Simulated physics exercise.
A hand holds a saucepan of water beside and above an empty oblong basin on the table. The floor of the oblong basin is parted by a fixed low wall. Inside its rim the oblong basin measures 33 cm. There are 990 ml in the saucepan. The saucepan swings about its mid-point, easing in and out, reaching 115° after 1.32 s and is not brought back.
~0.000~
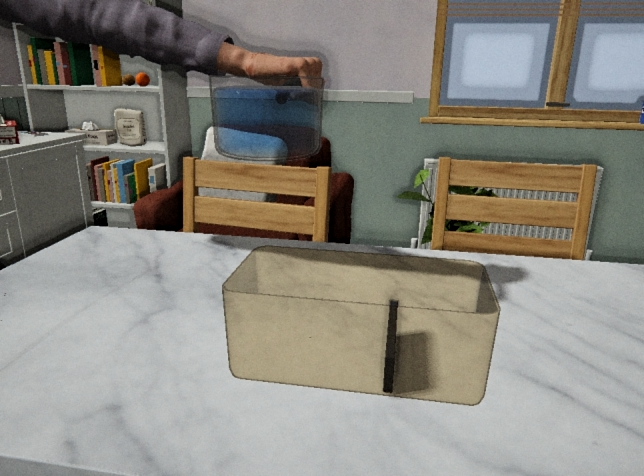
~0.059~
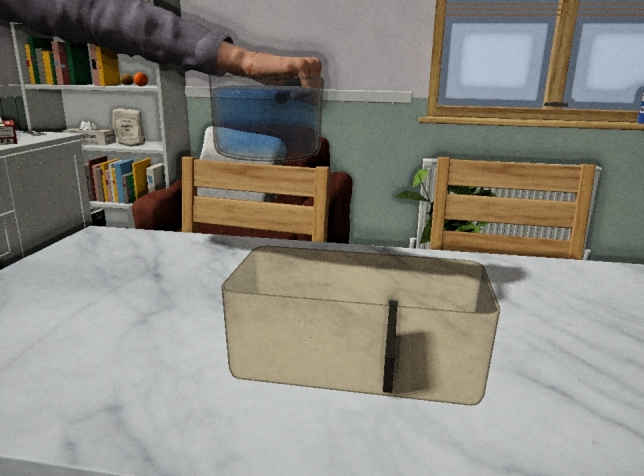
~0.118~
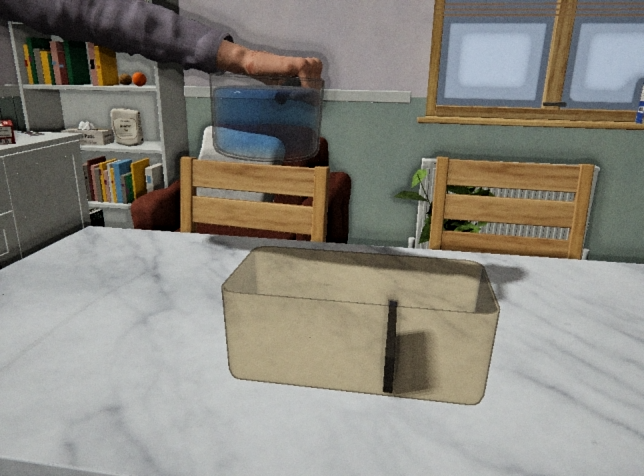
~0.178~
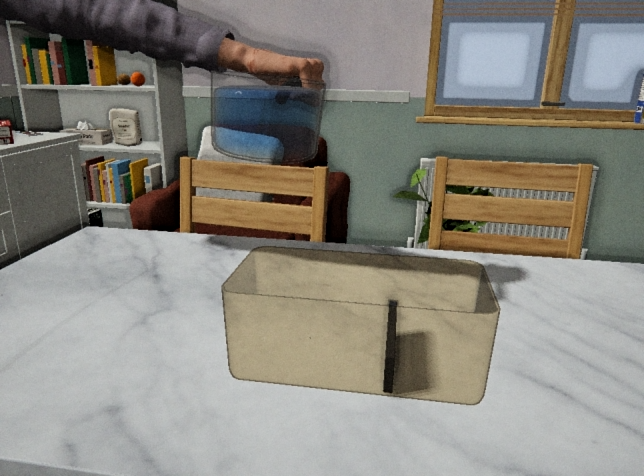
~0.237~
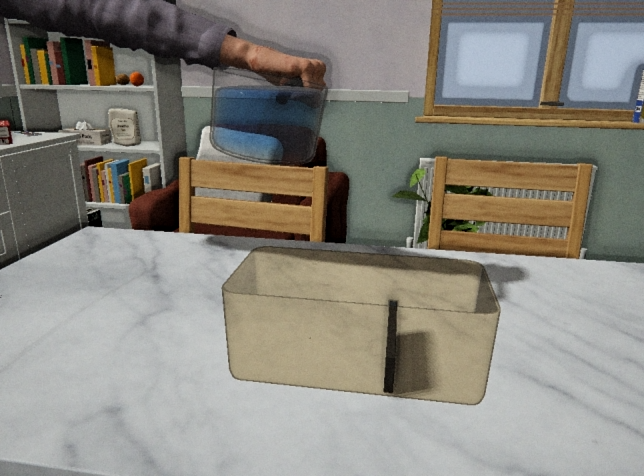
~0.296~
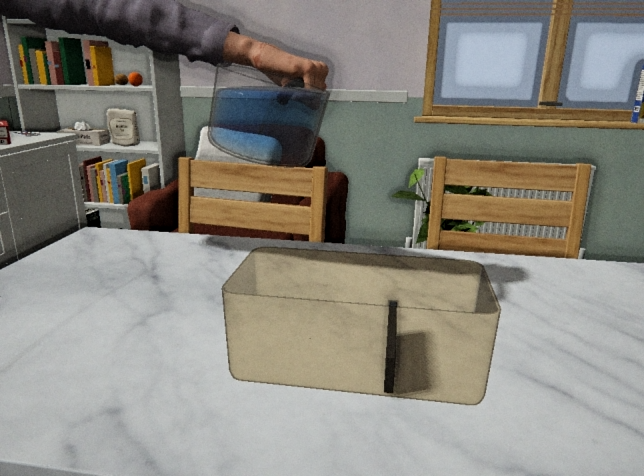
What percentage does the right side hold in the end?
About 45 per cent.
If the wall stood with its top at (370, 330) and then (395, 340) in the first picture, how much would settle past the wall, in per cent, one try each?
First 70, then 45 per cent.
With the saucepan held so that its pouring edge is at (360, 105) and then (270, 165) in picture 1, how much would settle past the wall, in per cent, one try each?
In turn about 75 and 5 per cent.
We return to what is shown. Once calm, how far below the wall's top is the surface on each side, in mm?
Some 36 mm on the left and 28 mm on the right.
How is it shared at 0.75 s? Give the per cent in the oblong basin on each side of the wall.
Near 6 on the left, 4 on the right.
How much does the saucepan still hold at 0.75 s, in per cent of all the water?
Near 58 in a hundred.
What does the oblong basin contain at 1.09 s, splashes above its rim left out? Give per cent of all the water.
Some 76 per cent.
By 0.75 s the tilt is 70° and 59 per cent is still to pour, 6 is left of the wall and 4 right of it.
By 1.09 s the tilt is 106° and 9 per cent is still to pour, 32 is left of the wall and 44 right of it.
By 1.44 s the tilt is 115° and 0 per cent is still to pour, 53 is left of the wall and 45 right of it.
By 1.82 s the tilt is 115° and 0 per cent is still to pour, 54 is left of the wall and 45 right of it.
At rest 54 per cent lies left of the wall, 45 right of it and 1 outside.
